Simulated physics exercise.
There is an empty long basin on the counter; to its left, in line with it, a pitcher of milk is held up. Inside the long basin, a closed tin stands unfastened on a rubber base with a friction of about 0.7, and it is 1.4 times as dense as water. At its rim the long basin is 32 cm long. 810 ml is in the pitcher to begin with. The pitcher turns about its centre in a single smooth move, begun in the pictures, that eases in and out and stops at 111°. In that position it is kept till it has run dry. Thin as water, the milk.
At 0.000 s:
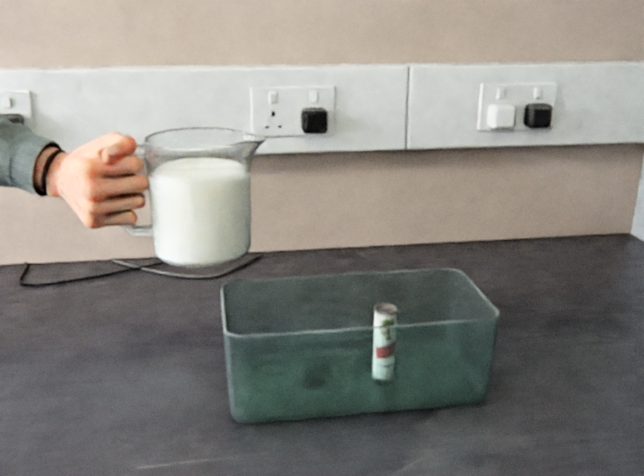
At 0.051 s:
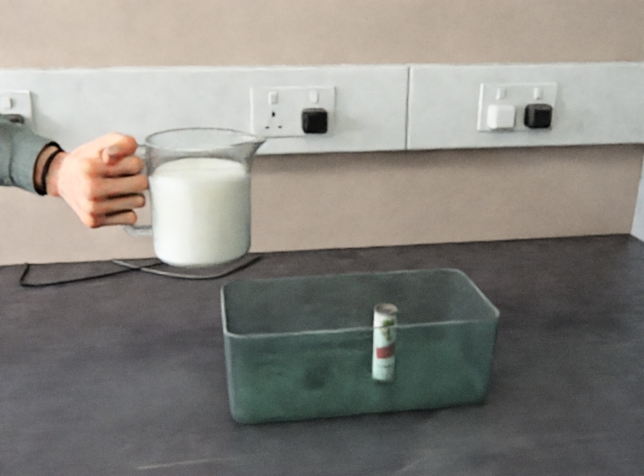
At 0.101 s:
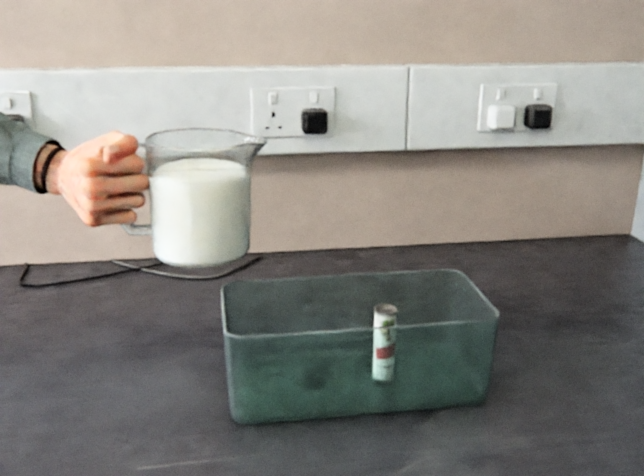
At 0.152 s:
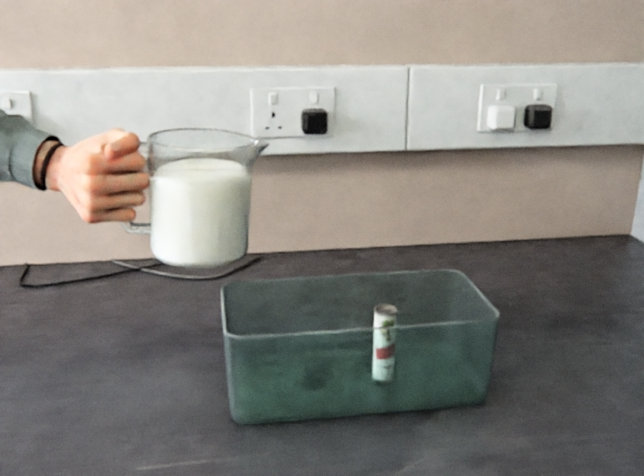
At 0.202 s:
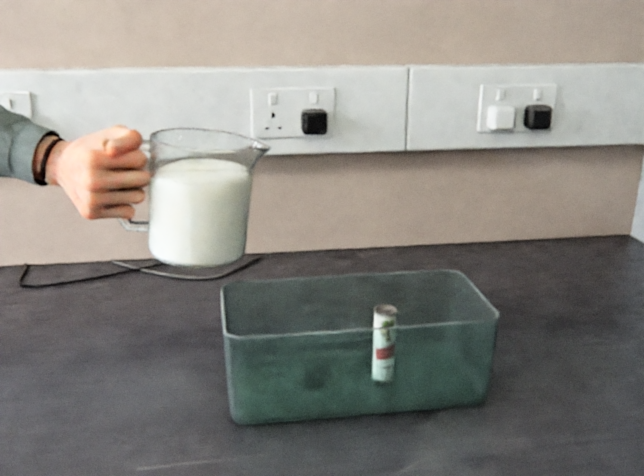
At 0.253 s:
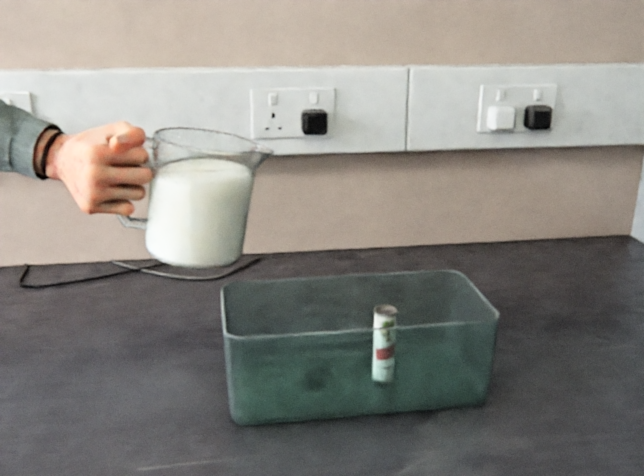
At the start, a hand at the left holds a glass pitcher of milk upright above a dark counter, beside a clear greenish basin with a small tin standing in it. The pitcher stays almost still, then the hand slowly leans it slightly to the right, while the basin and tin remain motionless.
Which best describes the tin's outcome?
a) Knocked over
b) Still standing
b, still standing.
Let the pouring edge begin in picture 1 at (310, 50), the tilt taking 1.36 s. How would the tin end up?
Then it tips over.
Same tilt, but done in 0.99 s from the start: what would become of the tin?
After the tilt, the tin is still standing.
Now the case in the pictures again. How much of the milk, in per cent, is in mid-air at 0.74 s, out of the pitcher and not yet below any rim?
Close to 10 in a hundred.
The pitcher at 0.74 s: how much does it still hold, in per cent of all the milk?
I reckon about 90 in a hundred is still held.
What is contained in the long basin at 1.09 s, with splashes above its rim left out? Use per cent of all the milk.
About 50 %.
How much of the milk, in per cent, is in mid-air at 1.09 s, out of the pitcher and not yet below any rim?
Close to 18 in every hundred parts.
Then, 0.74 s in, the tilt is 63° and 90 per cent is still to pour; the tin stands where it began.
Then, 1.09 s in, the tilt is 100° and 31 per cent is still to pour; the tin stands where it began.
Then, 1.46 s in, the tilt is 111° and 1 per cent is still to pour; the tin stands where it began.
Then, 1.86 s in, the tilt is 111° and 0 per cent is still to pour; the tin stands where it began.
Finally, the tin stands where it began.
